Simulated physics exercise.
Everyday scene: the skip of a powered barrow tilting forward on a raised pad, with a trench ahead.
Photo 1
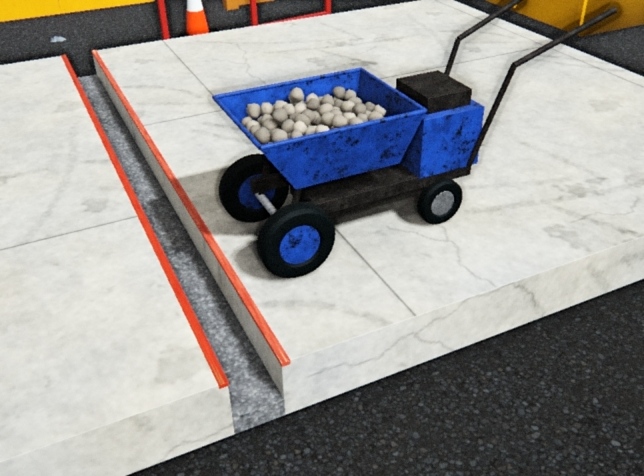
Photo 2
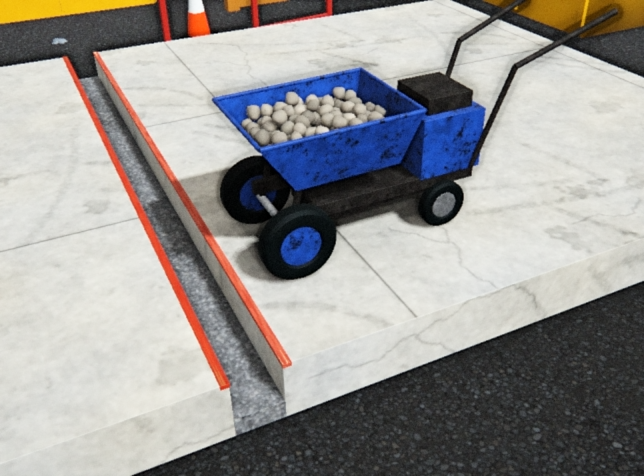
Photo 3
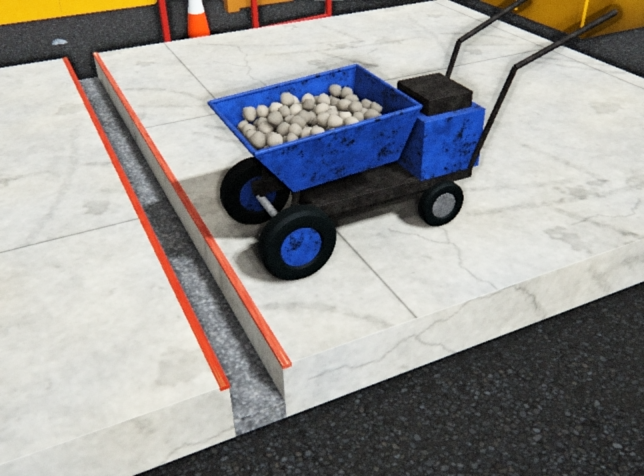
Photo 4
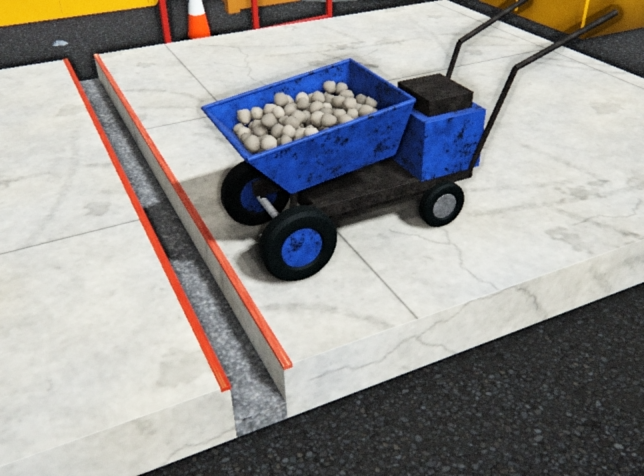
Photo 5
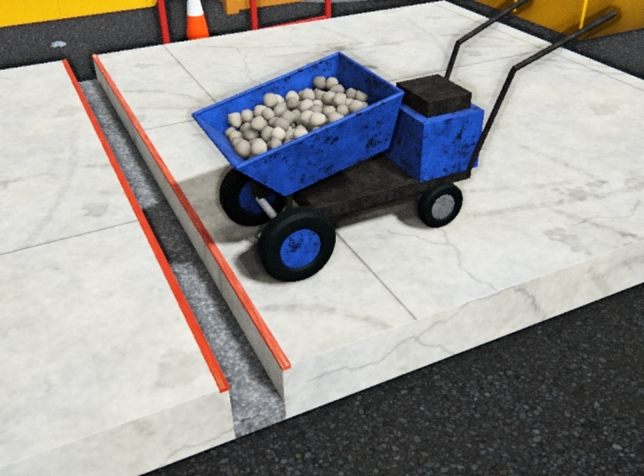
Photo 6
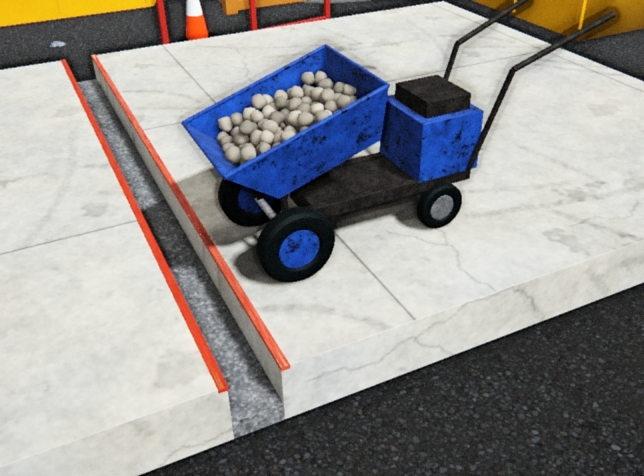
A blue powered barrow with black tyres and dark handles stands on a pale, marble-like raised pad, its skip holding rounded, pale grey-beige pebbles, seen from above at an angle. To its left, a narrow trench edged in orange-red crosses the pad, with dark asphalt around and a cone behind. The skip starts level, then tilts steadily forward and down to the left, while the wheels and camera stay still.
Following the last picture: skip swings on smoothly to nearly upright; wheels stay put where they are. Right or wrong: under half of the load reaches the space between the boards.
Right.
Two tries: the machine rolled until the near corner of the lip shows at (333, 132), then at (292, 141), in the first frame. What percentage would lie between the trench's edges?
The shares come out close to 80 and 50 per cent, in that order.
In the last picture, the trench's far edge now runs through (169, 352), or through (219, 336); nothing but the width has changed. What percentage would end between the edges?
The first try gives 60 percent, then the second gives 0 percent.
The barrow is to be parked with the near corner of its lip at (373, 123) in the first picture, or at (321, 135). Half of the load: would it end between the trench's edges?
A minority, then a majority.
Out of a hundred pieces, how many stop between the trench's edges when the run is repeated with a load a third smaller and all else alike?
Estimated share: Near 10 in a hundred.
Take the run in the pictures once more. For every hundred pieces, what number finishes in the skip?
It is some 10 percent.
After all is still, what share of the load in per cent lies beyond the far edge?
Roughly 85 percent.
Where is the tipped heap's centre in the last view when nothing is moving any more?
Close to (129, 282), more or less.
Just after the last frame, skip tipped steeply; every one in the skip.
A moment on, skip tipped steeply; almost all in the skip; about a tenth beyond it; just a few falling.
Further on, skip tipped right over; roughly a third in the skip; just a few in or heaped over the trench; roughly two thirds beyond it.
When it is over, skip tipped right over; about a tenth in the skip; about a tenth in or heaped over the trench; the larger part beyond it.
